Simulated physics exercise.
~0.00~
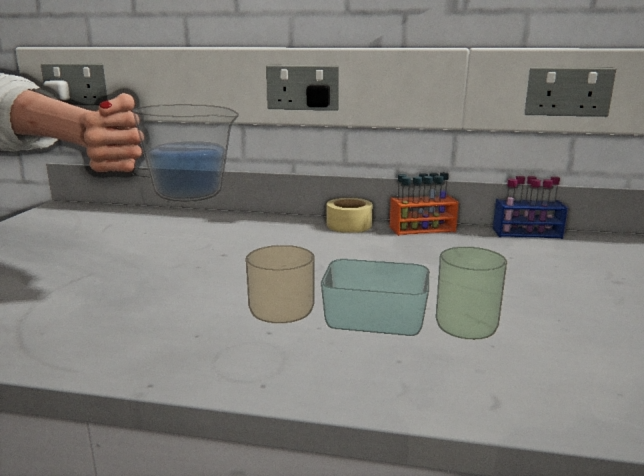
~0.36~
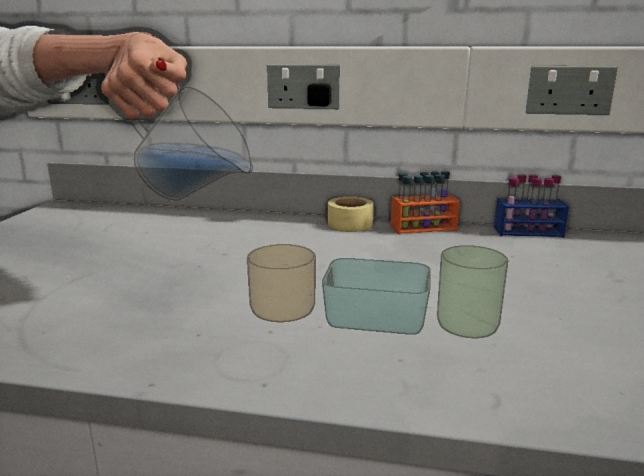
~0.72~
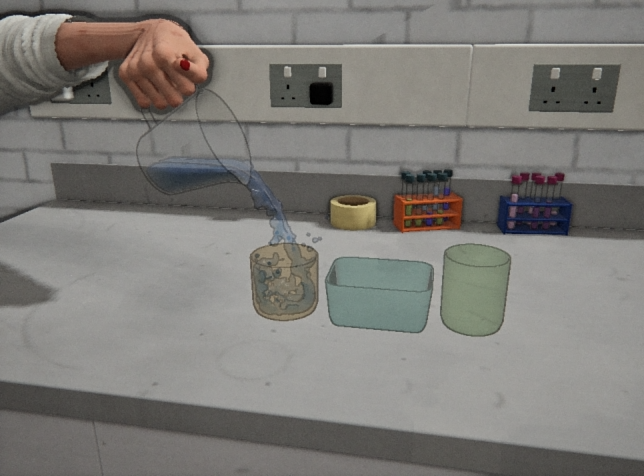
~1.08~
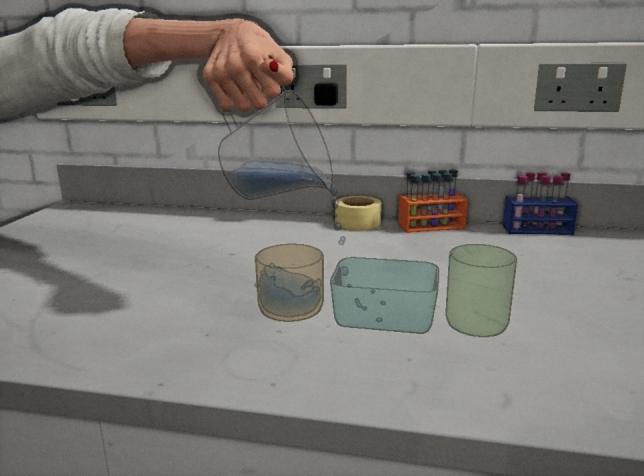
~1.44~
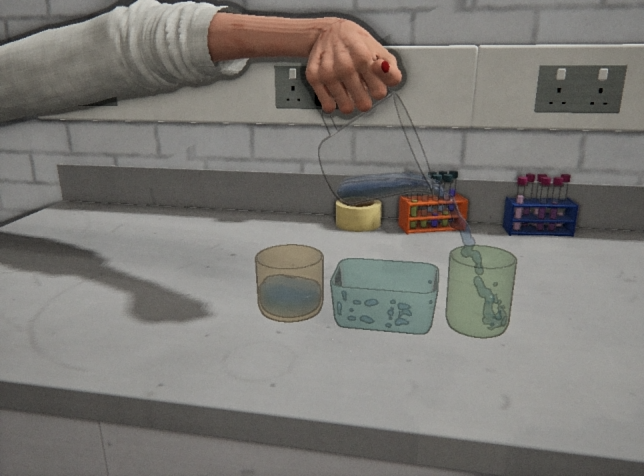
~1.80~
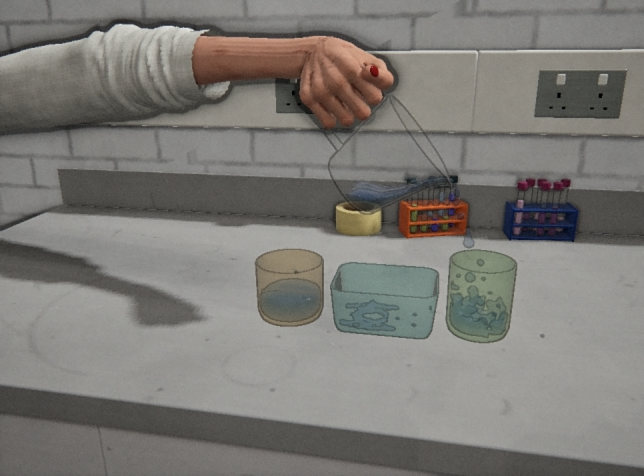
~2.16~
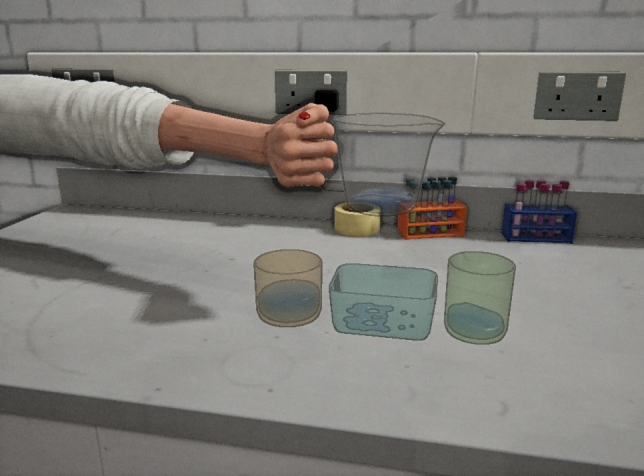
A hand tilts a flared jug rightwards, pours water into three containers, and levels it.
